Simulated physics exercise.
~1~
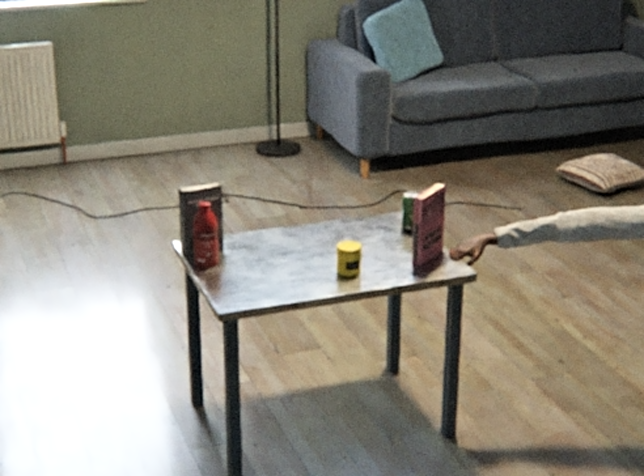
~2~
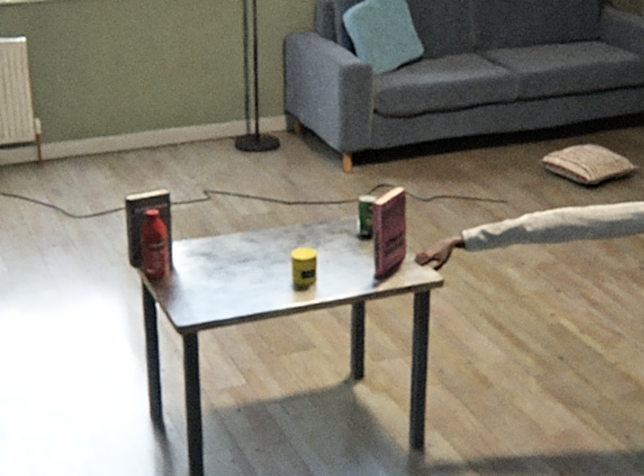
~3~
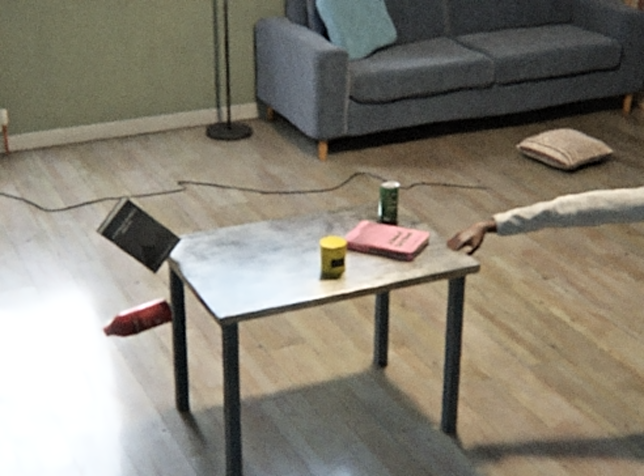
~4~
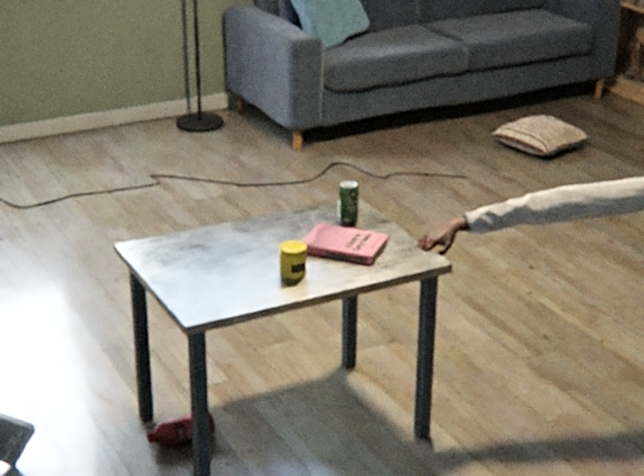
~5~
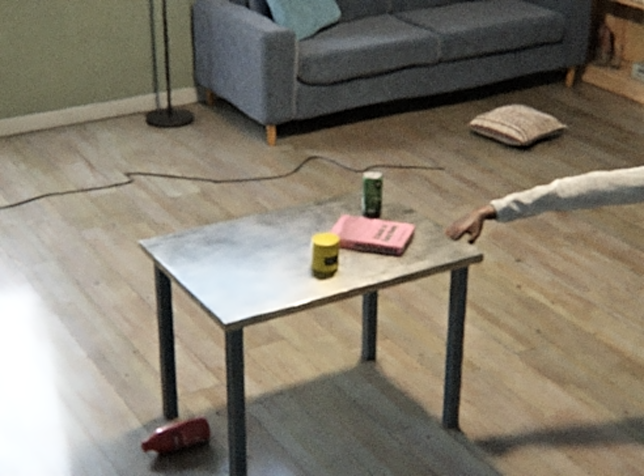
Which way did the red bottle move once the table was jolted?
The red bottle moved down, dropping from the left end of the table to the floor.
